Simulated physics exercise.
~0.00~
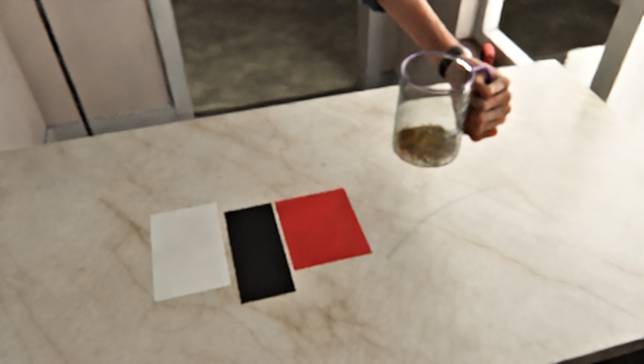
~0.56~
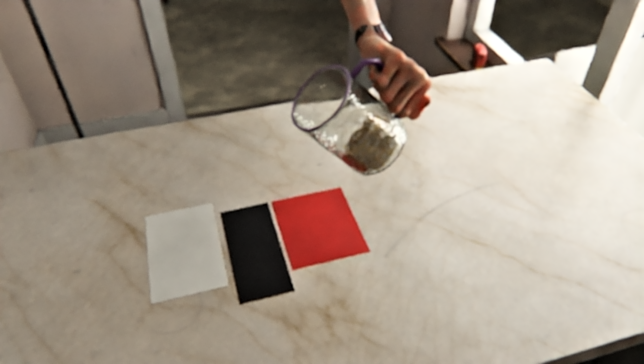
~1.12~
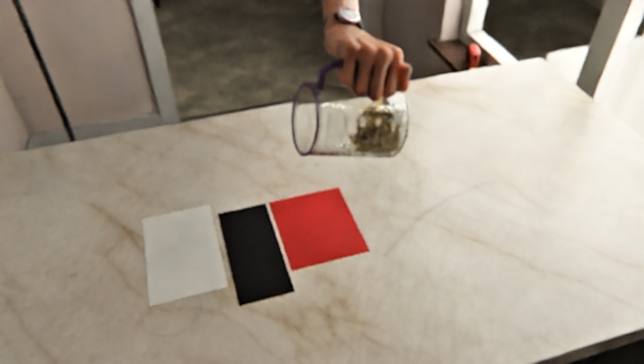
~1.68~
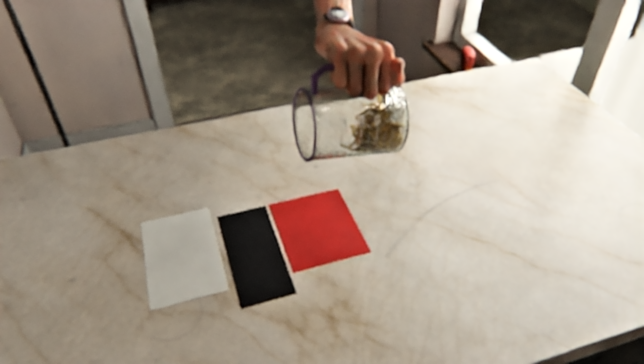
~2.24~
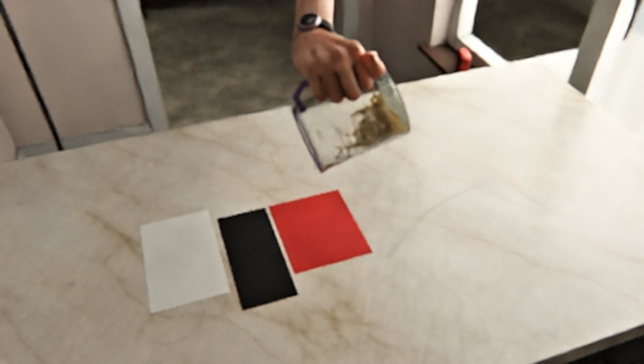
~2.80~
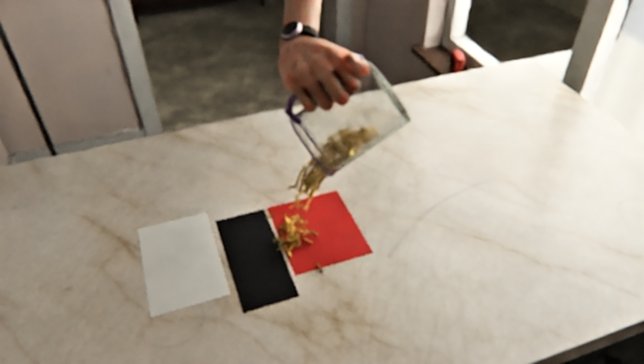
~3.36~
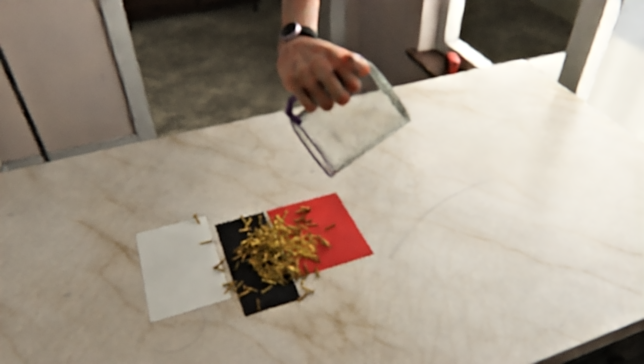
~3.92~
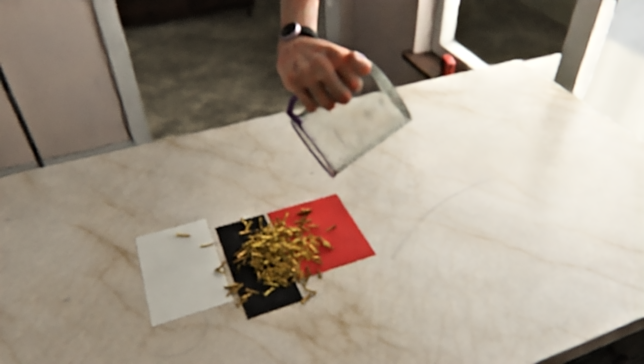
Hand tilting a clear jug over a marble table, pouring brass-coloured screws that settle mostly across the black and red mats.
